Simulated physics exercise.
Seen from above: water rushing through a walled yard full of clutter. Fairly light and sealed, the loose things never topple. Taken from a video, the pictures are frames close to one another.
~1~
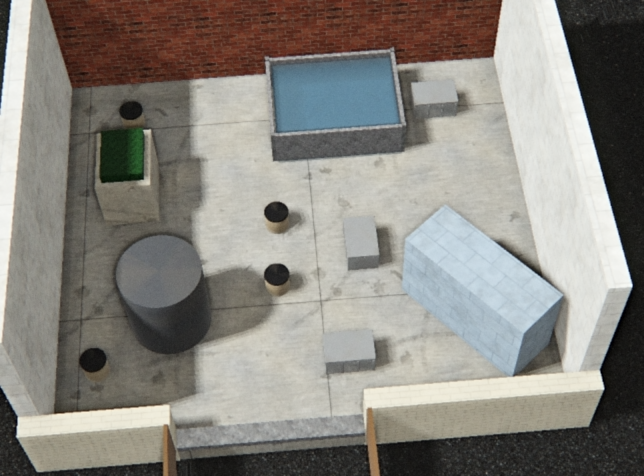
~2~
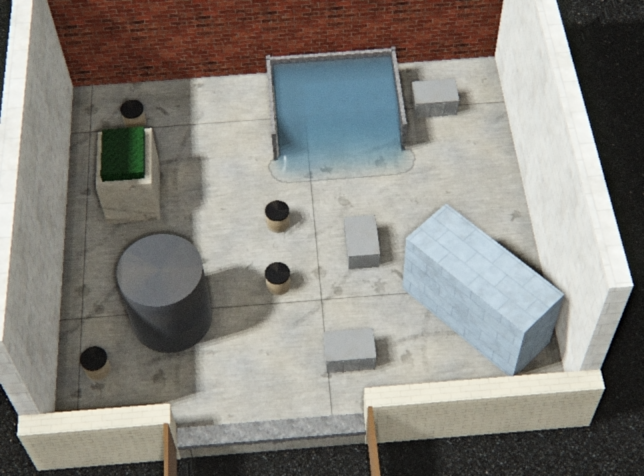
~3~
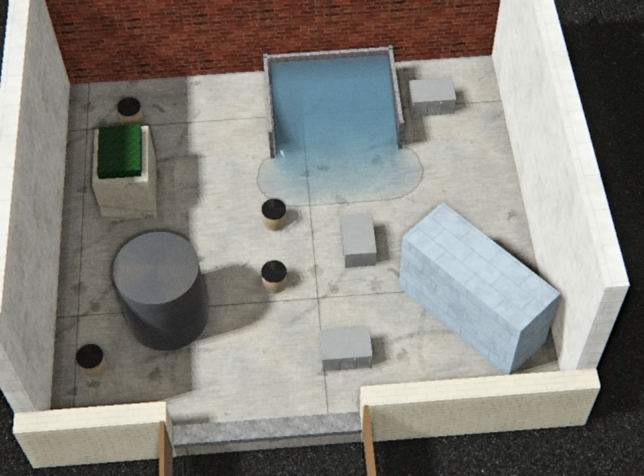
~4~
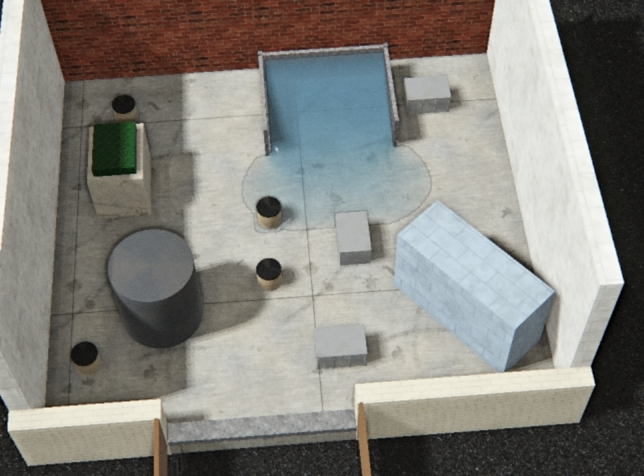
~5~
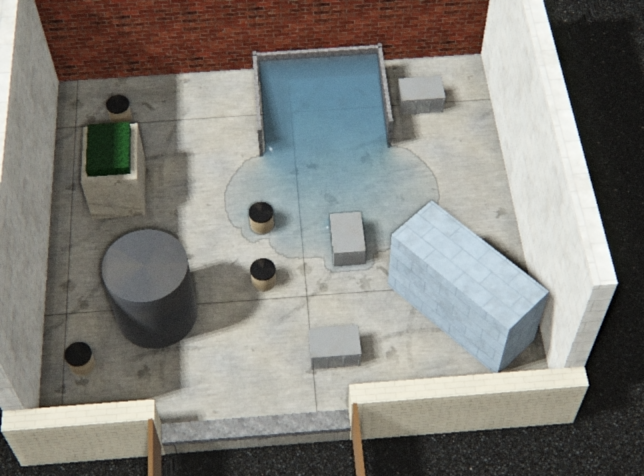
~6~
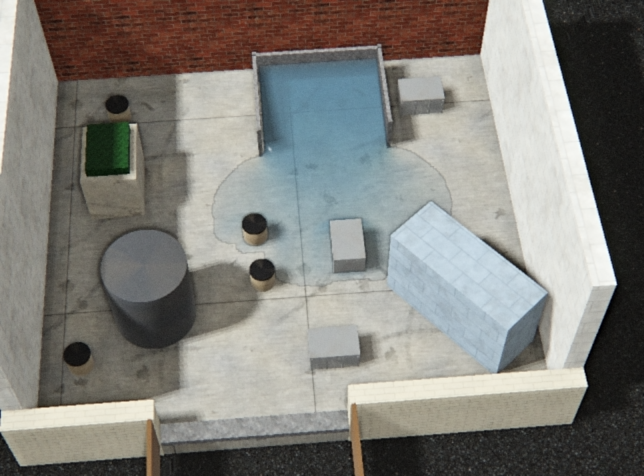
Water bursts from the open front of a raised tank by the brick wall and fans across a pale walled yard of scattered blocks and dark-topped pots. The rounded sheet surrounds the nearest pot, nudging it slightly left and forward, then wraps a small grey block and reaches the large pale-blue one.
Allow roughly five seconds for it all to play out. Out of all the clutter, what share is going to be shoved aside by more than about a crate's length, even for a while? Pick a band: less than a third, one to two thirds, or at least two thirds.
The fraction is one to two thirds of them.
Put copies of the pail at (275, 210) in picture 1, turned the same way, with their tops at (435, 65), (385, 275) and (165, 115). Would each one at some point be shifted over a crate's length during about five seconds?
Outcome per entry: Stays where it is / knocked aside / stays where it is.
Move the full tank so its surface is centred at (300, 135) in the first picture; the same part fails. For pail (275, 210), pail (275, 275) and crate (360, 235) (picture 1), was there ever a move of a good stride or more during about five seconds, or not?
Result per object - went far, went far, went far.
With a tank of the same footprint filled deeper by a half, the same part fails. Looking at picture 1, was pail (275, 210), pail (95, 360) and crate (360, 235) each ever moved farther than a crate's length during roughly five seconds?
In the order you named them: Went past the threshold, stayed within the threshold, went past the threshold.
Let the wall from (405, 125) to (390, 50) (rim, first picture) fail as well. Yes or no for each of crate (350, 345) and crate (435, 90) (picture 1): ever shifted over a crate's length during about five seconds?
As listed: Under that, that far or more.
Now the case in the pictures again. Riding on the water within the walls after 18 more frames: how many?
Tally at that point: 1.
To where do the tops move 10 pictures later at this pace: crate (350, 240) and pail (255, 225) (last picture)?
Expect them at roughly (358, 343) and roughly (175, 383).
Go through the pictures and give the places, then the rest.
A pail at (276, 211) rests on the ground; a crate at (361, 236) rests on the ground; 0 of 7 have shifted, in the first frame.
A pail at (277, 210) rests on the ground; a crate at (362, 235) rests on the ground; 0 of 7 have shifted, in the second frame.
A pail at (274, 208) rests on the ground; a crate at (358, 234), on the bottom; 0 of 7 have shifted, in the third frame.
A pail at (269, 206) rests on the ground; a crate at (353, 231) rests on the ground; 0 of 7 have shifted, in the fourth frame.
A pail at (261, 212) rests on the ground, close to its start; a crate at (348, 232) rests on the ground; 1 of 7 have shifted, in the fifth frame.
A pail at (254, 223), on the bottom, close to its start; a crate at (348, 239), on the bottom, close to its start; 2 of 7 have shifted, in the sixth frame.
A moment on, 2 of 7 are well off their spots; 0 afloat.
Next, 4 of 7 are well off their spots; 1 afloat.
Later, 4 of 7 are well off their spots; 1 afloat.
In the end, 4 of 7 are well off their spots, and 4 have been at some point; 0 afloat.
